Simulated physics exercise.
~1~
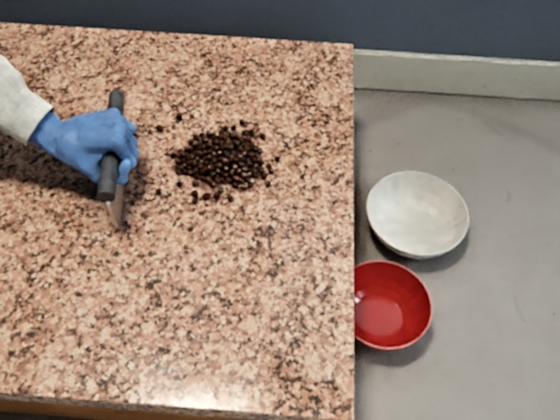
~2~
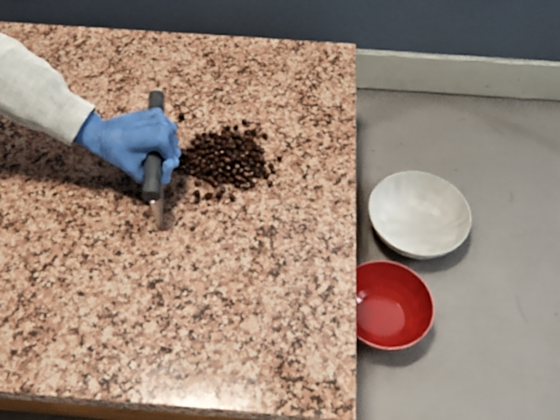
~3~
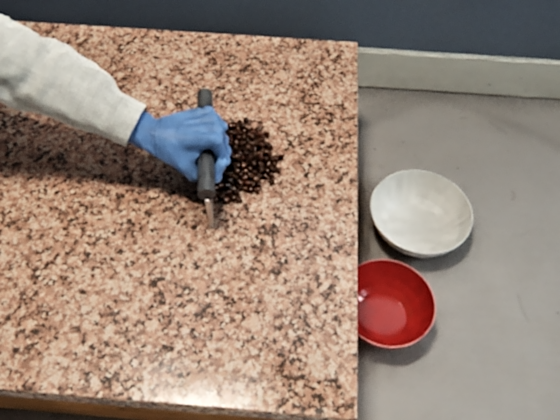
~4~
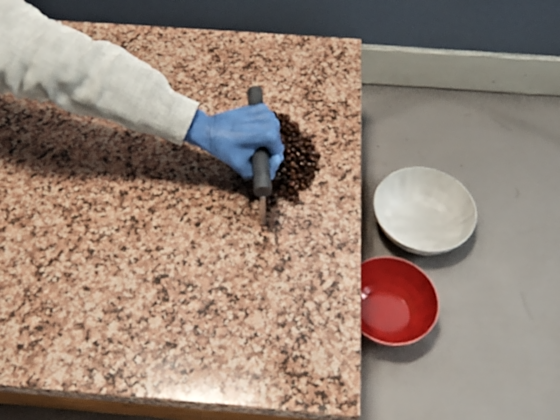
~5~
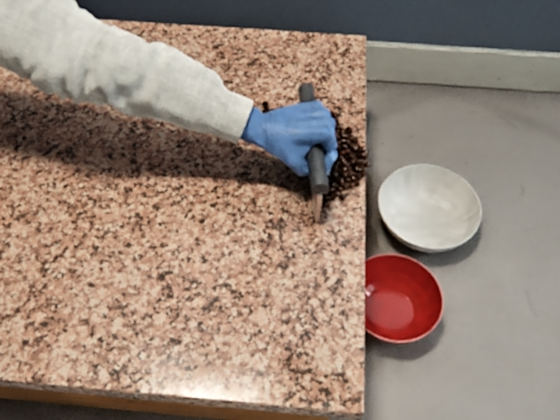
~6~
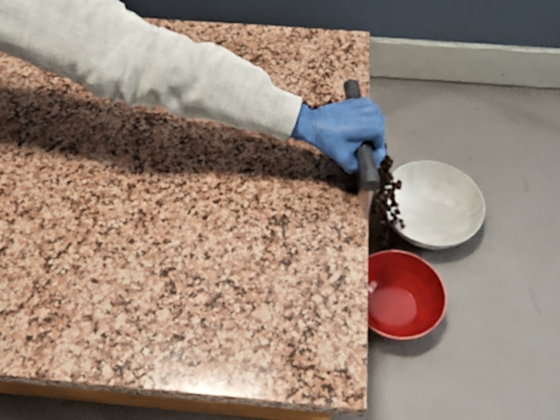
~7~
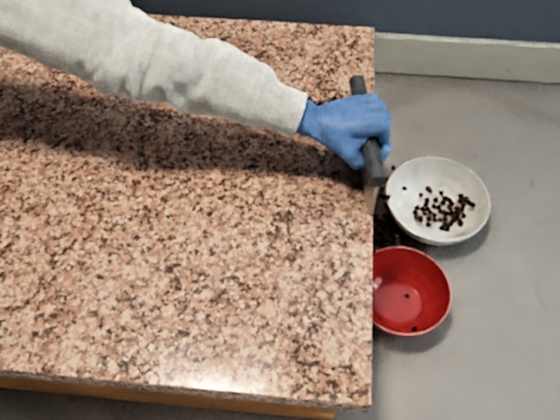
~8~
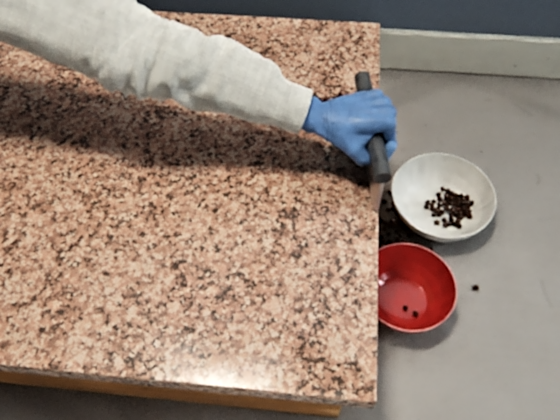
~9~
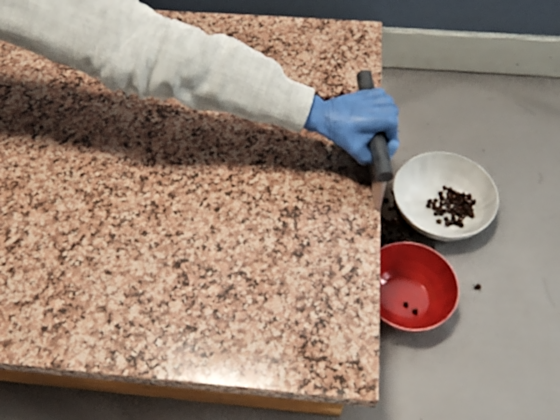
The video shows a blue-gloved hand pushing a pile of coffee beans rightward across a speckled countertop with a scraper, stopping at the edge as beans spill over, some landing in a white bowl, a few in a red bowl, and others missing both.
